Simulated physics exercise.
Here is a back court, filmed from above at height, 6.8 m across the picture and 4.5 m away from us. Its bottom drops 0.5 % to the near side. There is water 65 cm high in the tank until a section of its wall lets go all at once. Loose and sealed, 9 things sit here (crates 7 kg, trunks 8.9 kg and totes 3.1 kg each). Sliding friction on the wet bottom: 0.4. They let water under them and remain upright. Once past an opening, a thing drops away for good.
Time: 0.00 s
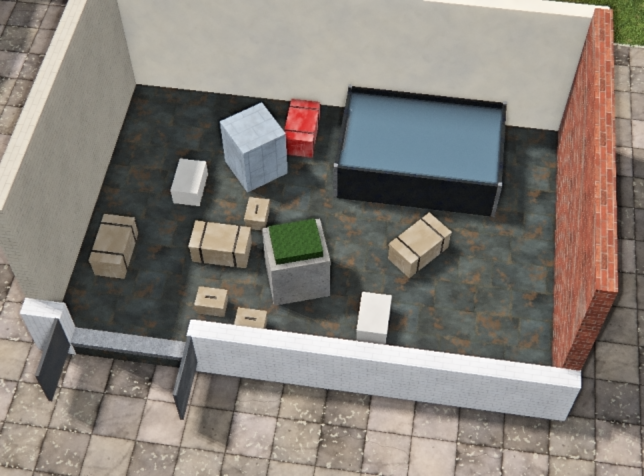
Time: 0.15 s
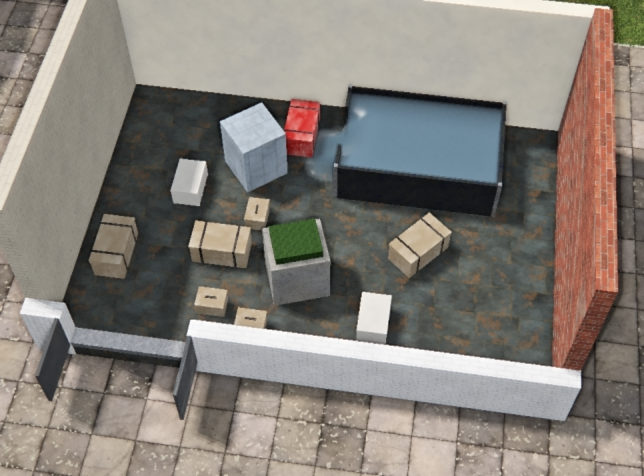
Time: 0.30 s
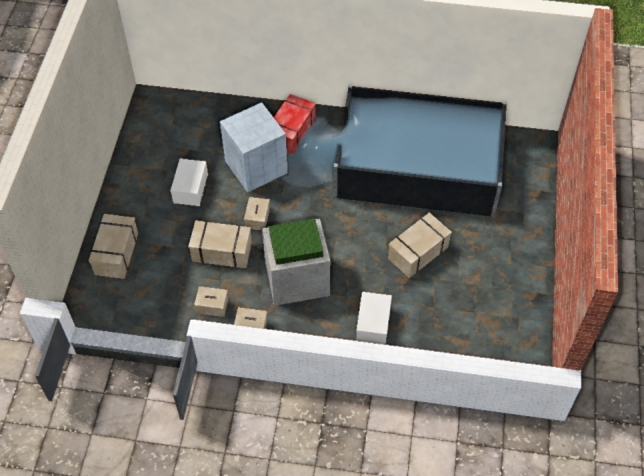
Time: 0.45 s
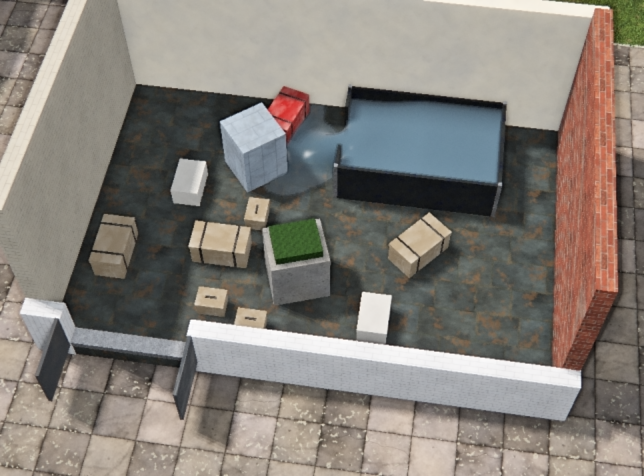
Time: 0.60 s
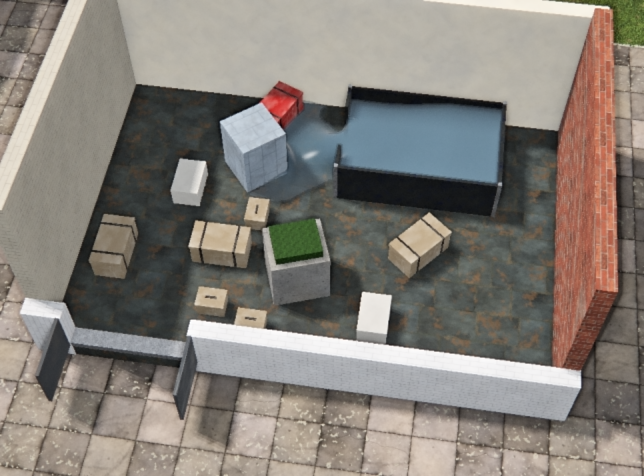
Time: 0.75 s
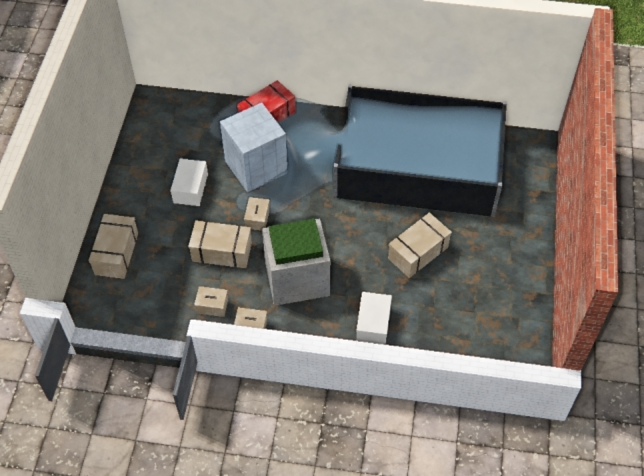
A walled back court with a dark, mottled floor is seen from high above, a brick wall on its right and a gap in the low near wall. A red trunk sits near the back between a pale blue-grey block and a dark-sided tank of water, with tan and white boxes and a green-topped block around. Water pours from the tank's left end and spreads across the floor, and the red trunk slides left behind the pale block, turning as it goes, while everything else stays put.
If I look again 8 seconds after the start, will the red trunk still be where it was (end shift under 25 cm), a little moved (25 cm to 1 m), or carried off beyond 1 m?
You'll find it carried off.
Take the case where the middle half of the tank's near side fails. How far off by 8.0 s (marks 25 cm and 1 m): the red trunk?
In that case the red trunk holds its place.
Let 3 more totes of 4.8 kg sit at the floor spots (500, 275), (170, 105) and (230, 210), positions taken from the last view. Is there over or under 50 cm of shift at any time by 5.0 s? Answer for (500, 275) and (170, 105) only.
Below the mark, beyond the mark.
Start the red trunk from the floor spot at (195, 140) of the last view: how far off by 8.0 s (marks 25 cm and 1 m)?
Put there, it wanders off a long way.
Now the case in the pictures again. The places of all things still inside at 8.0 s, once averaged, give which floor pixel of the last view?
It works out to somewhere near (327, 277) on the floor.
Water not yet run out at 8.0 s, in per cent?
Still held: Near 74 %.
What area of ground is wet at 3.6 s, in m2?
Somewhere around 21 m2, roughly.
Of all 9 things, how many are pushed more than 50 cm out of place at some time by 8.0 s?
Total: 8.
After 1.6 s the red trunk is near (156, 91), 2.3 m from its start, afloat; 0 of 9 are out; 2 afloat.
After 3.6 s the red trunk is near (170, 235), 2.8 m from its start, afloat; 1 of 9 are out; 4 afloat.
After 5.6 s the red trunk is near (195, 308), 3.6 m from its start, afloat; 3 of 9 are out; 3 afloat.
After 8.0 s the red trunk is near (177, 322), 3.9 m from its start, afloat; 4 of 9 are out; 4 afloat.
